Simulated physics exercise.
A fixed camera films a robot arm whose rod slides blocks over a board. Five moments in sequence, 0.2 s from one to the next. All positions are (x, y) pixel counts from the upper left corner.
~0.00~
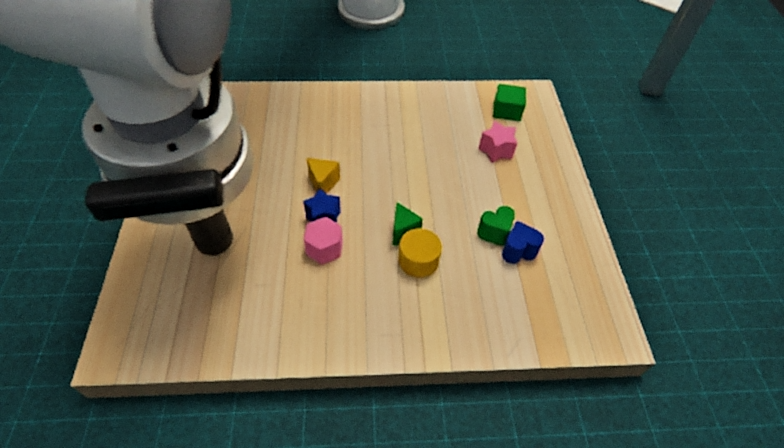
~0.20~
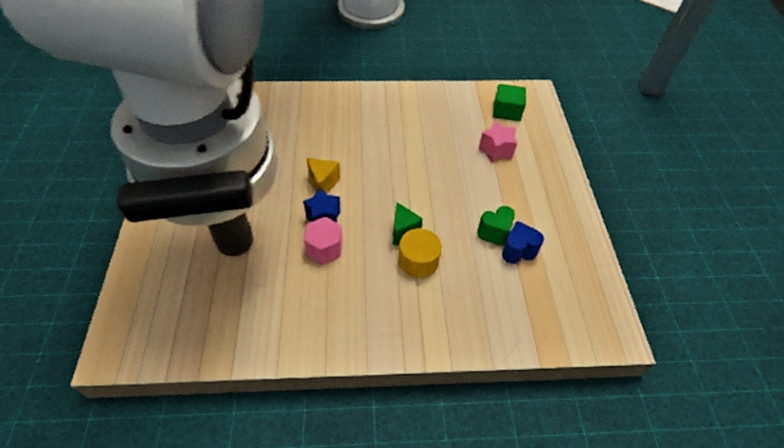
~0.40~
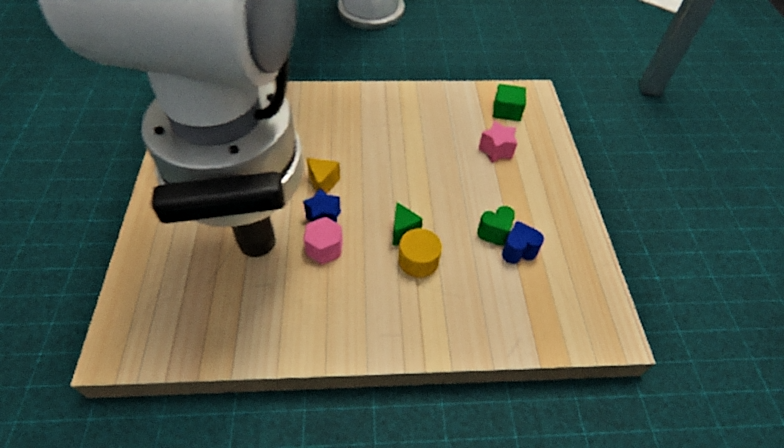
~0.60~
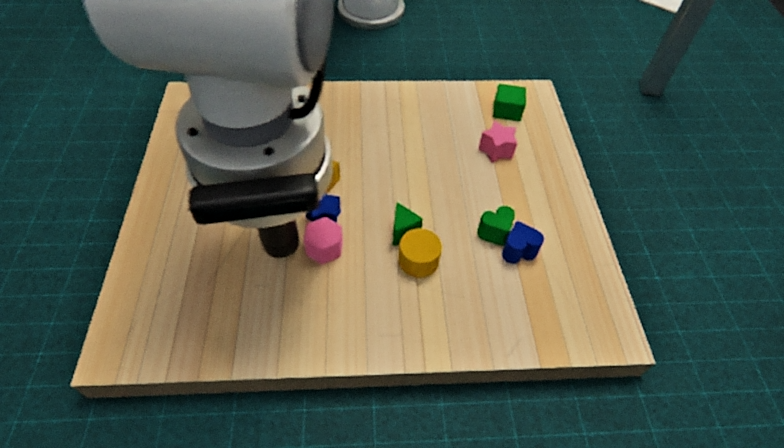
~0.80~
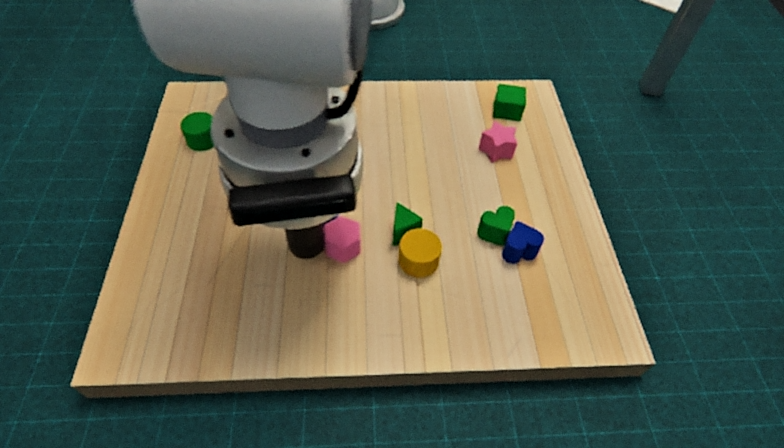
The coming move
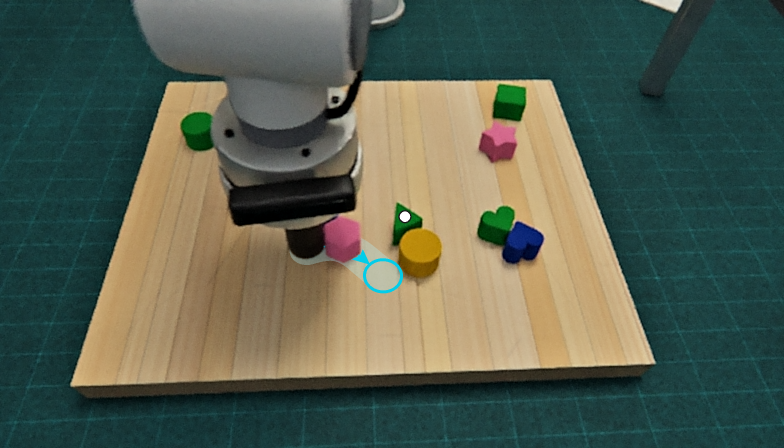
We see a robot arm with a dark rod move right across a wooden board of small coloured blocks, reaching the pink six-sided block and pushing it slightly right, while the green triangle and yellow circular block stay still.
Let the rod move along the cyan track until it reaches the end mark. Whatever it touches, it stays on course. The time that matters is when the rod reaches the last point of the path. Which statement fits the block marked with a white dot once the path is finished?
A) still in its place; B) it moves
I choose B.
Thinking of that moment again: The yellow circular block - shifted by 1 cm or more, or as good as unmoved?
The answer is that it is displaced.
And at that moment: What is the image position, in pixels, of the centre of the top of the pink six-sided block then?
My prediction: (401, 232).
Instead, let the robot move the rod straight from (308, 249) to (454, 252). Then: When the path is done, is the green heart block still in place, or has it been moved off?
The block you're asking about gets moved.
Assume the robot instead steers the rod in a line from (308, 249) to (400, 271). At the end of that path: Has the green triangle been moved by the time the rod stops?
Yes
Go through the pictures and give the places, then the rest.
In the first picture, rod tip at (215, 241); block tops, blue star block at (322, 203); pink six-sided block at (323, 232); green triangle at (405, 217); yellow circular block at (421, 245).
In the second picture, rod at (235, 242); blocks unchanged.
In the third picture, rod at (258, 243); blocks unchanged.
In the fourth picture, rod at (281, 244); blocks unchanged.
In the fifth picture, rod at (307, 244); blue star block hidden; pink six-sided block at (342, 231); green triangle at (405, 217); yellow circular block at (421, 245).
Path on the board, from (308, 249) over (337, 246) and (362, 258) to (383, 275); the dot is on the green triangle.
What follows on the original path. Halfway along, rod at (352, 246); pink six-sided block at (387, 230); green triangle at (410, 215), turned 20° anticlockwise.
At the end, rod at (383, 271); blue star block in place; pink six-sided block at (401, 232), turned 35° anticlockwise; green triangle at (416, 212), turned 45° anticlockwise; yellow circular block at (437, 247).
